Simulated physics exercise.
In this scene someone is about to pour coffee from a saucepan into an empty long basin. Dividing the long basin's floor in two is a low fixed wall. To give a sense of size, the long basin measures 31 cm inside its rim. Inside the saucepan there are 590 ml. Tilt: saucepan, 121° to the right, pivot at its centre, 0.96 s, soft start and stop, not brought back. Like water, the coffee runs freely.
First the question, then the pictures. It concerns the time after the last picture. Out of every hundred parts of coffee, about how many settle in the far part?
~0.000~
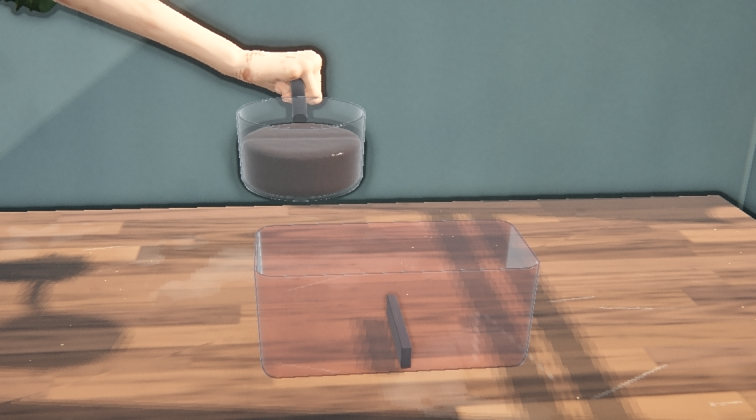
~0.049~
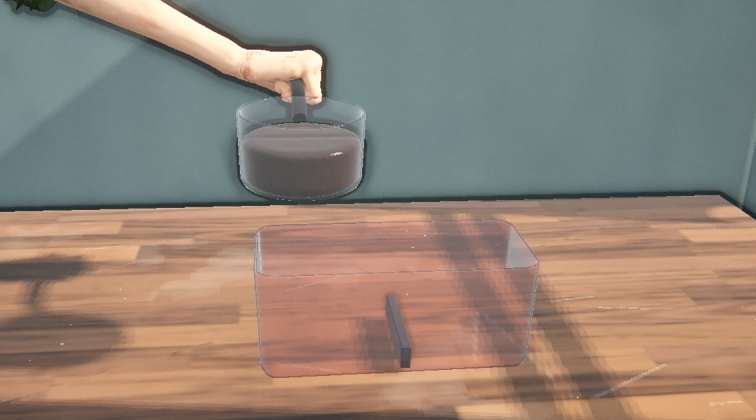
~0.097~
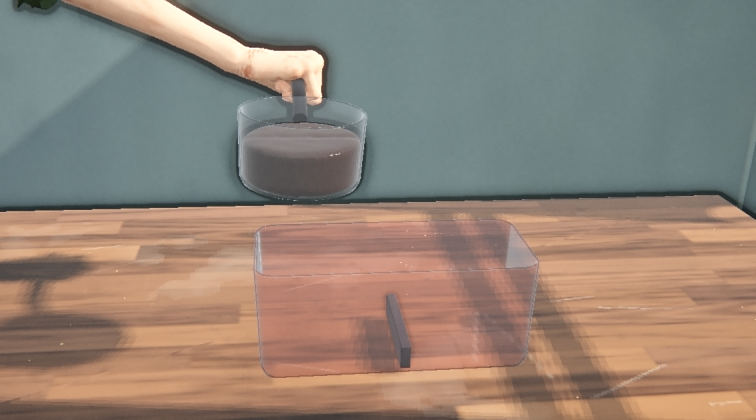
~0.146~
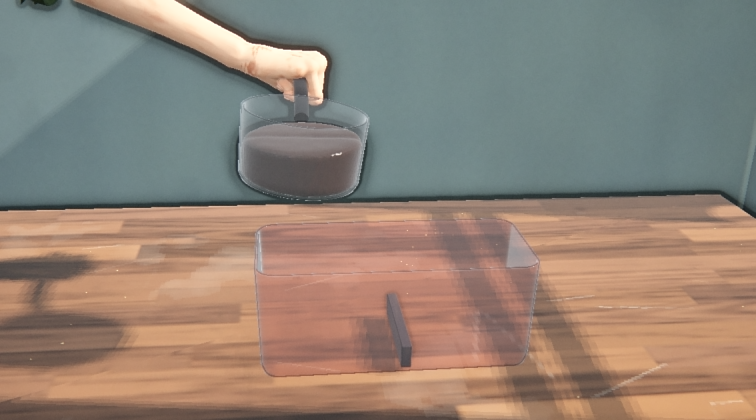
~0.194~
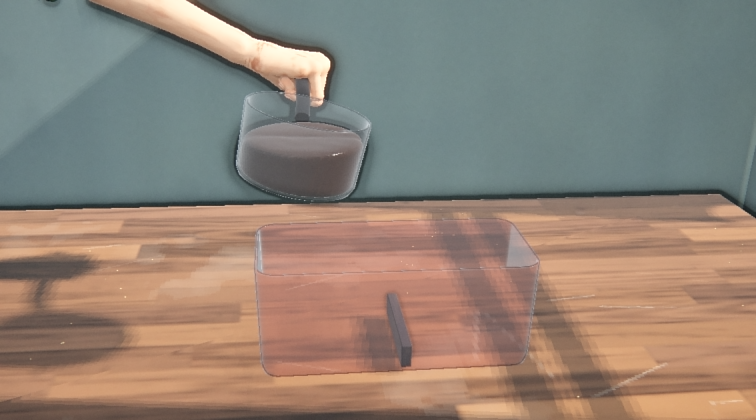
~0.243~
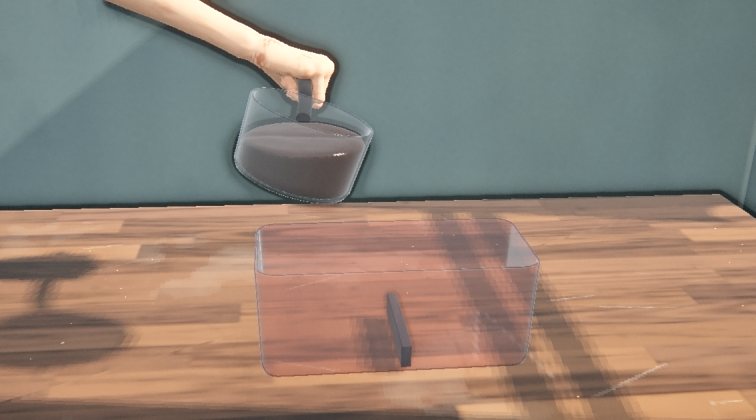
About 56 out of 100.
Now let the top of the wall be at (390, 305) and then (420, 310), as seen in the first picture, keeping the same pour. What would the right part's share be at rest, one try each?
In order, 60 and 20 per cent.
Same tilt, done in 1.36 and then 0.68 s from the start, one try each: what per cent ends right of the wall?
60 then 45 %.
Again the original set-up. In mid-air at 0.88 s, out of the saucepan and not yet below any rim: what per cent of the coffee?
Around 6 percent of the liquid.
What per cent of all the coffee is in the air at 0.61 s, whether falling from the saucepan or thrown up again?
Near 36 per cent at that time.
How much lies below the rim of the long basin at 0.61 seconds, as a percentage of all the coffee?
Roughly 14 percent of it.
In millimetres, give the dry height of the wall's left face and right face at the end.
Left: Roughly 16 mm; right: Roughly 10 mm.
After 0.61 s the tilt is 85° and 50 per cent is still to pour, 2 is left of the wall and 13 right of it.
After 0.88 s the tilt is 119° and 5 per cent is still to pour, 34 is left of the wall and 55 right of it.
After 1.16 s the tilt is 121° and 0 per cent is still to pour, 43 is left of the wall and 57 right of it.
After 1.46 s the tilt is 121° and 0 per cent is still to pour, 43 is left of the wall and 57 right of it.
In the end 43 per cent lies left of the wall, 56 right of it and 0 outside.
